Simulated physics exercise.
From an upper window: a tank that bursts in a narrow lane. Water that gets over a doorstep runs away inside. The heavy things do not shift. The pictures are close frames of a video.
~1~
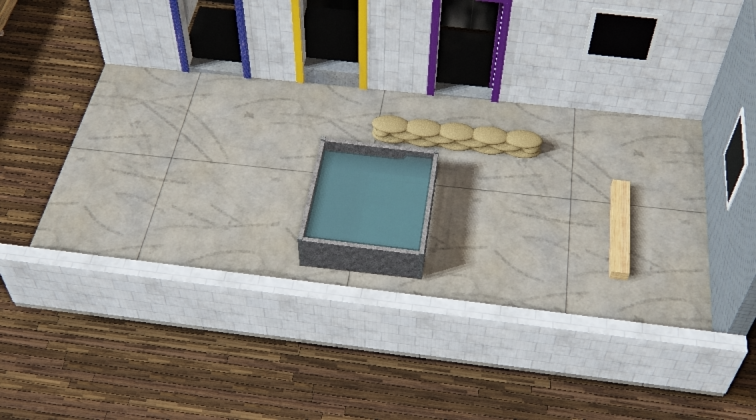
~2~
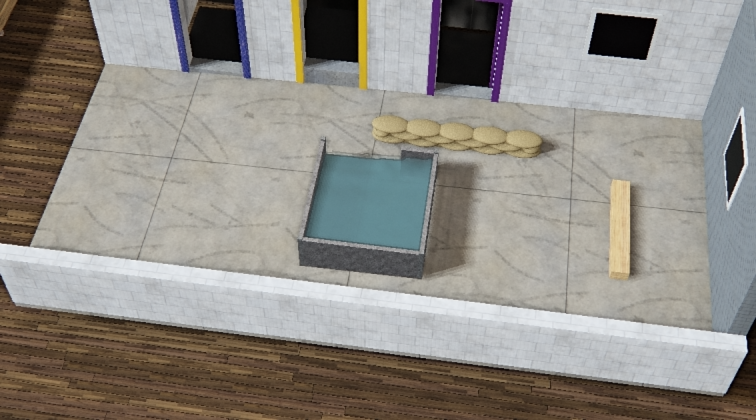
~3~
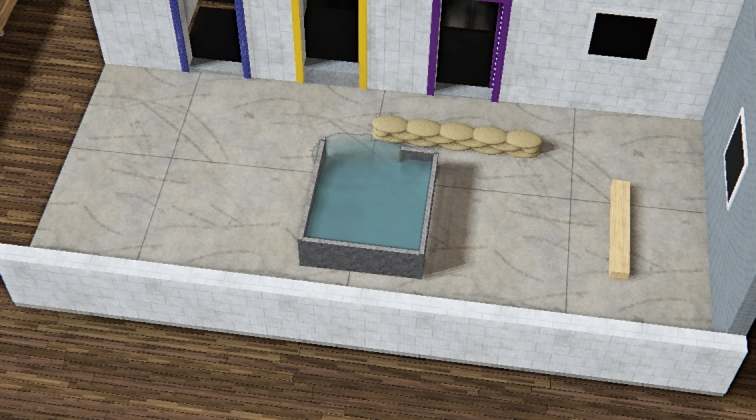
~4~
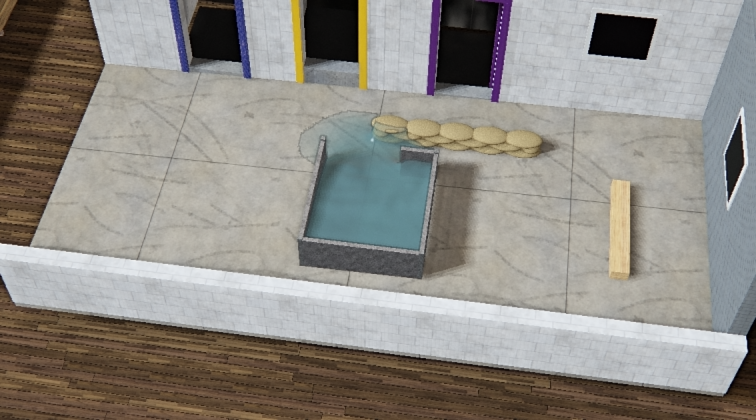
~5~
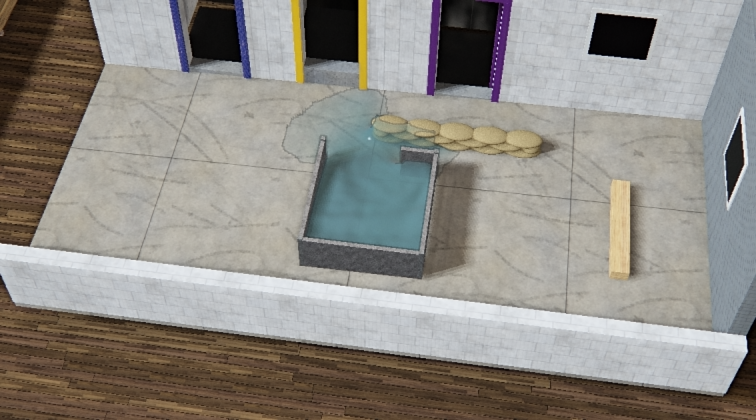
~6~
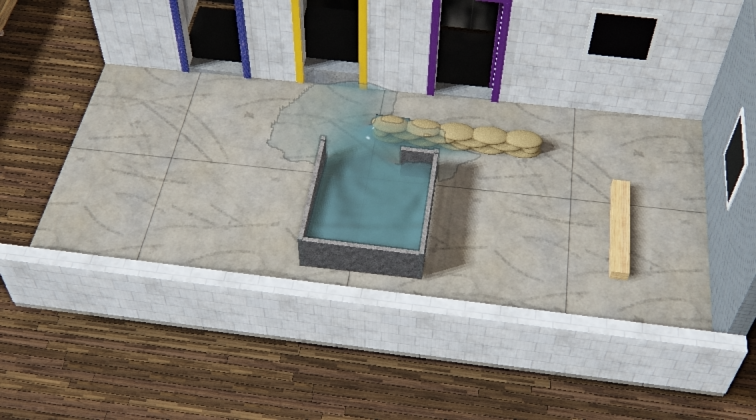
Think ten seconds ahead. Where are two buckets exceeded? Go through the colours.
In the end: The blue door admits no more than that; the purple door admits no more than that; the yellow door admits no more than that.
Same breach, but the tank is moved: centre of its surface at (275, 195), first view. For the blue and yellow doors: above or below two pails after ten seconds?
One by one: The blue door takes more; the yellow door stays under.
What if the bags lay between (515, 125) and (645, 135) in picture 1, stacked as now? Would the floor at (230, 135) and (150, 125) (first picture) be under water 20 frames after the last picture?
In that order: Under water, wet.
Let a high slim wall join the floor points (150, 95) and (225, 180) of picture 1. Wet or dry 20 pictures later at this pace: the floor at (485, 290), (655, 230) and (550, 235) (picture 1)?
In turn: No water, not flooded, flooded.
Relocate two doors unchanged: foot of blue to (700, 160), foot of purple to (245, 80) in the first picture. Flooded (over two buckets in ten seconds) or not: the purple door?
One by one: The purple door is over.
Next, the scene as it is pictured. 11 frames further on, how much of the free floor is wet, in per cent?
Near 30 in a hundred.
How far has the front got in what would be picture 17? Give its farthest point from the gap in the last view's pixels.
I would point to (118, 71).
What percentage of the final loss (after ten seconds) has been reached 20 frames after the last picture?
Some 25 per cent.
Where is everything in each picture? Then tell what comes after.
In the first picture, still water in the open tank at (370, 197).
In the second picture, the front is at a hidden place, out from the gap on the open tank's far side.
In the third picture, the front is at (408, 148), out from the gap on the open tank's far side.
In the fourth picture, water pours out on the open tank's far side and has run to (348, 116).
In the fifth picture, the front is at (364, 92), out from the gap on the open tank's far side.
In the sixth picture, the front is at (324, 85), out from the gap on the open tank's far side.
A moment on, water covers 15 % of the floor; the blue door not reached, the purple door not reached, the yellow door wet at the sill, nothing in.
Next, water covers 30 % of the floor; the blue door wet at the sill, nothing in, the purple door wet at the sill, nothing in, the yellow door wet at the sill, nothing in.
Then, water covers 40 % of the floor; the blue door under two buckets in, the purple door wet at the sill, nothing in, the yellow door wet at the sill, nothing in.
Later, water covers 50 % of the floor; the blue door under two buckets in, the purple door wet at the sill, nothing in, the yellow door wet at the sill, nothing in.
In the end, water covers 60 % of the floor; the blue door under two buckets in, the purple door wet at the sill, nothing in, the yellow door wet at the sill, nothing in.
